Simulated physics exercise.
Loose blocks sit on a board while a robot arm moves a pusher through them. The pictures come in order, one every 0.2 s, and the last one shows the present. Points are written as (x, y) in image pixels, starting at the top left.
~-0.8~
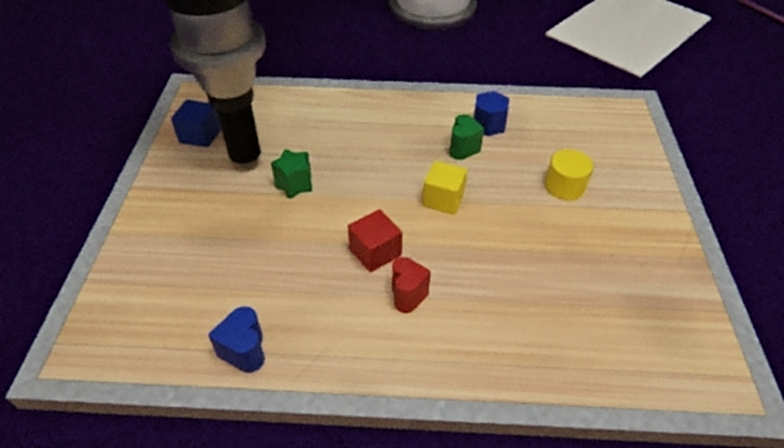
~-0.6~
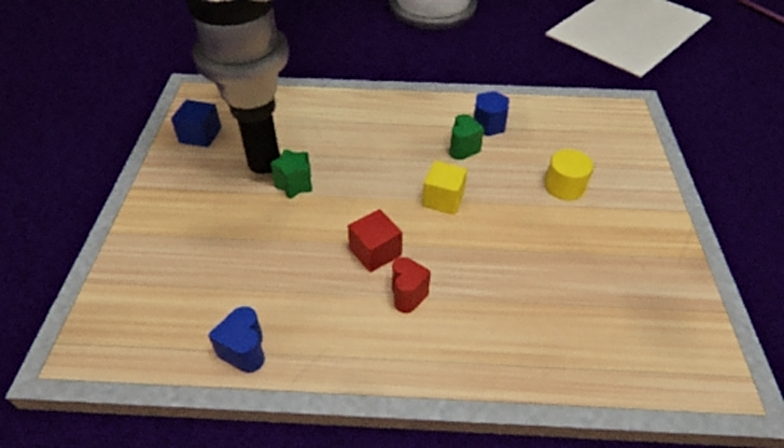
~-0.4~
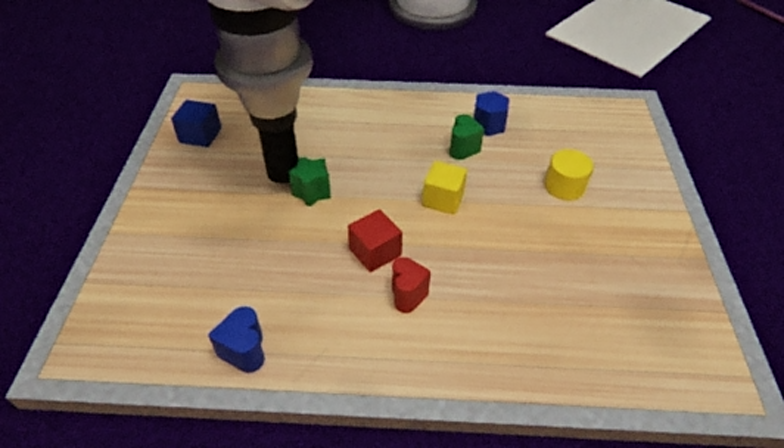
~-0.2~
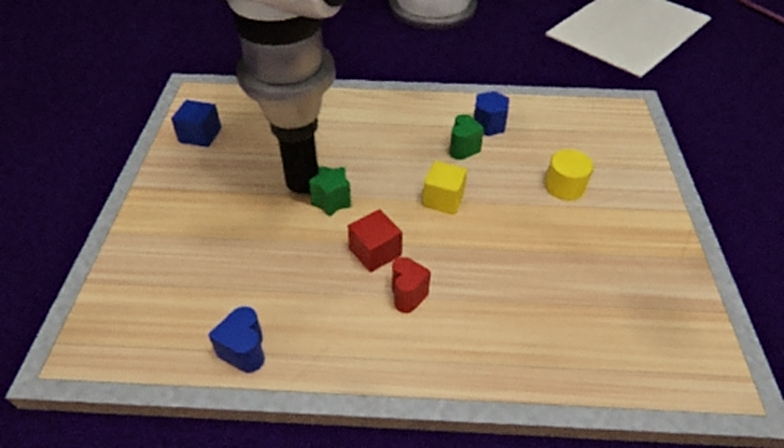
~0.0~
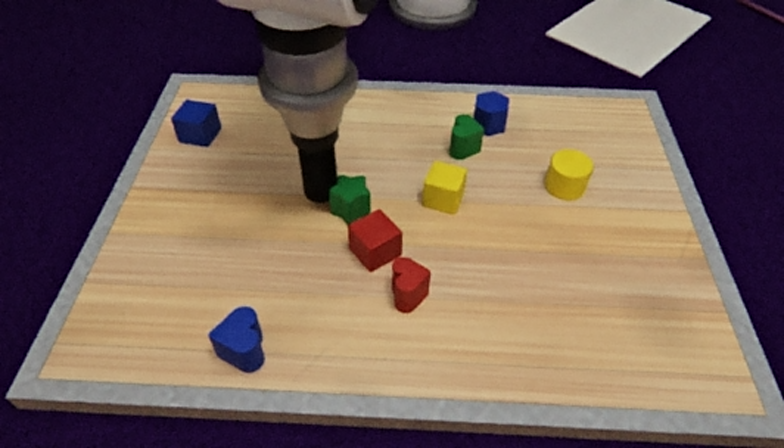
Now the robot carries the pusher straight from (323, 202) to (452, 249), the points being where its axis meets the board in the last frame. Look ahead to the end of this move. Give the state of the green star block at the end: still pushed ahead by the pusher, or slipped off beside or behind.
The pusher still has it in front.
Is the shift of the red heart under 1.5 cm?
Short answer: Yes.
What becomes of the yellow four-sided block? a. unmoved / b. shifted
Correct choice: A.
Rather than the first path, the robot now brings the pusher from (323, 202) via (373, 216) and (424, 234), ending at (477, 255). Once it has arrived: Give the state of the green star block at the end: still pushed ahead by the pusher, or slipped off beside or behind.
When the path is over, you would find the green star block still in front of the pusher.
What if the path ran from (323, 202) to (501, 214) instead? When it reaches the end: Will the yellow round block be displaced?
No, that is not how it ends up.
What follows on the original path. One third of the way, pusher at (365, 206); green star block at (396, 202); red four-sided block at (382, 234), turned 35° clockwise.
Two thirds of the way, pusher at (410, 222); green star block at (444, 218); red four-sided block at (385, 235), turned 45° clockwise.
At the end, pusher at (454, 239); green star block at (490, 234); red four-sided block at (385, 236), turned 50° clockwise; red heart in place; yellow four-sided block in place.
